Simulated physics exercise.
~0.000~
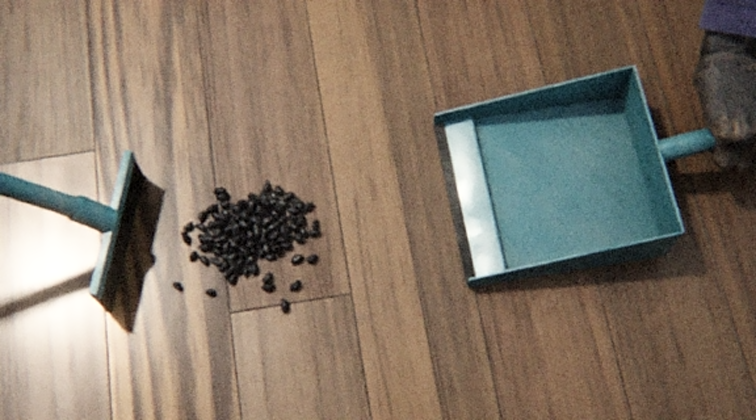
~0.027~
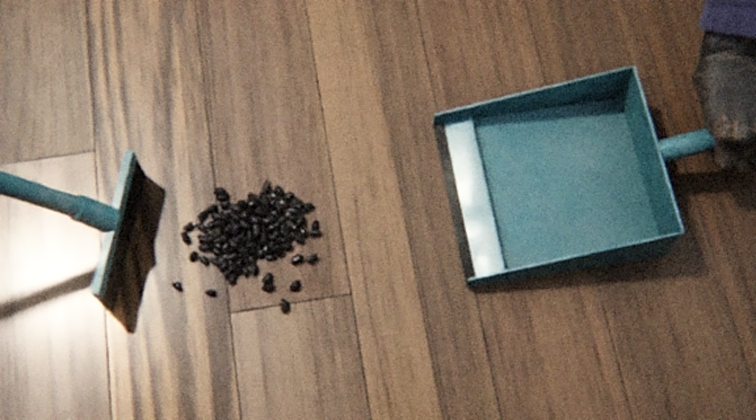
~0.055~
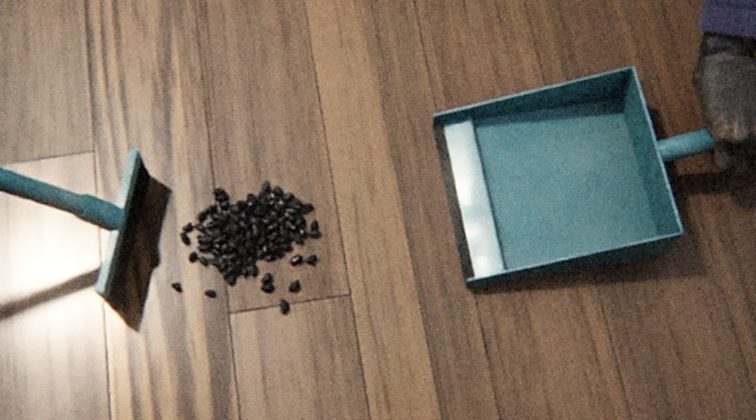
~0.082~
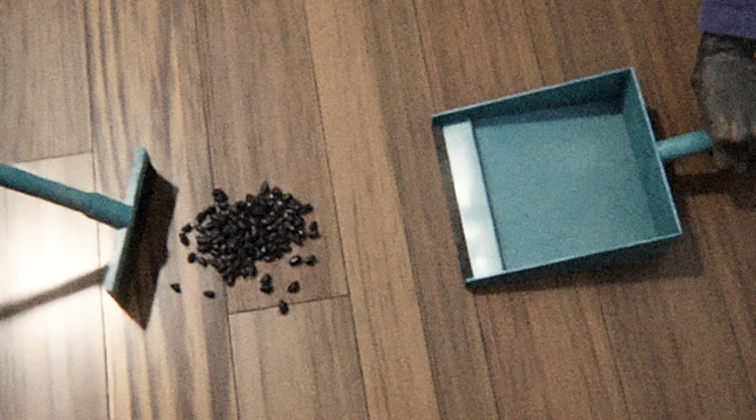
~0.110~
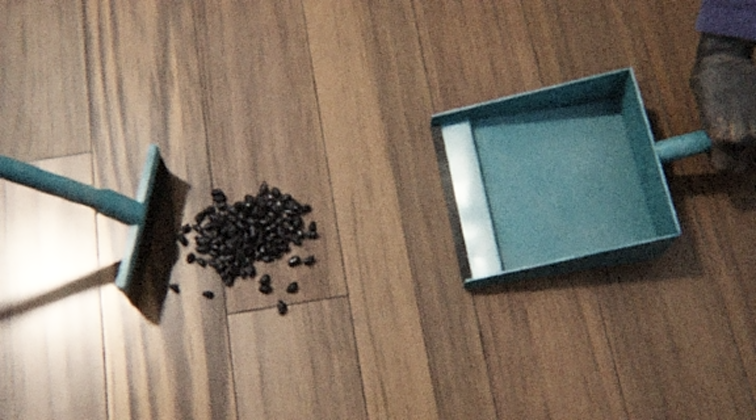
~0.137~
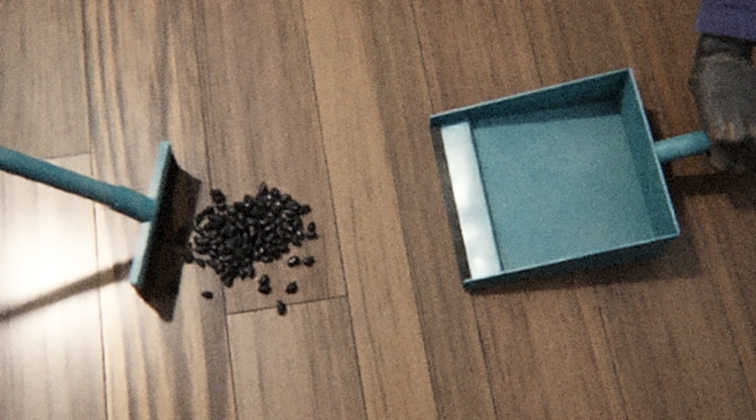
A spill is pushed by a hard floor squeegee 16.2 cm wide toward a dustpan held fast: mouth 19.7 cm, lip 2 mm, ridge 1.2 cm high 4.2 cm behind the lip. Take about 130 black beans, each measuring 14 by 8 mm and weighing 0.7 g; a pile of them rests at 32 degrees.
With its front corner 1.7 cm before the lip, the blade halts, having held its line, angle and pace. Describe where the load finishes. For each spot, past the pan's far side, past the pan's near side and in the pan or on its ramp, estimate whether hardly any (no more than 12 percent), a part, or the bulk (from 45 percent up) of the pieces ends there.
Past the pan's far side: Hardly any. Past the pan's near side: Hardly any. In the pan or on its ramp: Hardly any.
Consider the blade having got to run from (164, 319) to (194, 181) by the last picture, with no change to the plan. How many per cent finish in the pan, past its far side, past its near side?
Split: Pan = 10, far = 5, near = 45.
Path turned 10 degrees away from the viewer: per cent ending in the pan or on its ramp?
About 0 percent would end up there.
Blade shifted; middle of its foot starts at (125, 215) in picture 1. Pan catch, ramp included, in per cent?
Estimate: Near 5 %.
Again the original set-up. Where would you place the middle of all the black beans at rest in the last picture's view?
Around (425, 225).
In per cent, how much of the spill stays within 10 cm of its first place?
20 percent, roughly.
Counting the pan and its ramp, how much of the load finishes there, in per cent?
Estimate: Near 0 %.
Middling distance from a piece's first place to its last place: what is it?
I'd say close to 18 cm.
After 0.40 s, middle of the blade 18 cm from the lip; 0 % over the lip, far side 0 %, near side 0 %.
After 0.57 s, middle of the blade 9 cm from the lip; 0 % over the lip, far side 0 %, near side 0 %.
Then, at 0.86 s, middle of the blade 4 cm from the lip; 5 % over the lip, far side 0 %, near side 5 %.
By 1.6 s all is still; far side 0 %, near side 5 %, pan 0 %, in front of the lip or behind the blade 90 %.
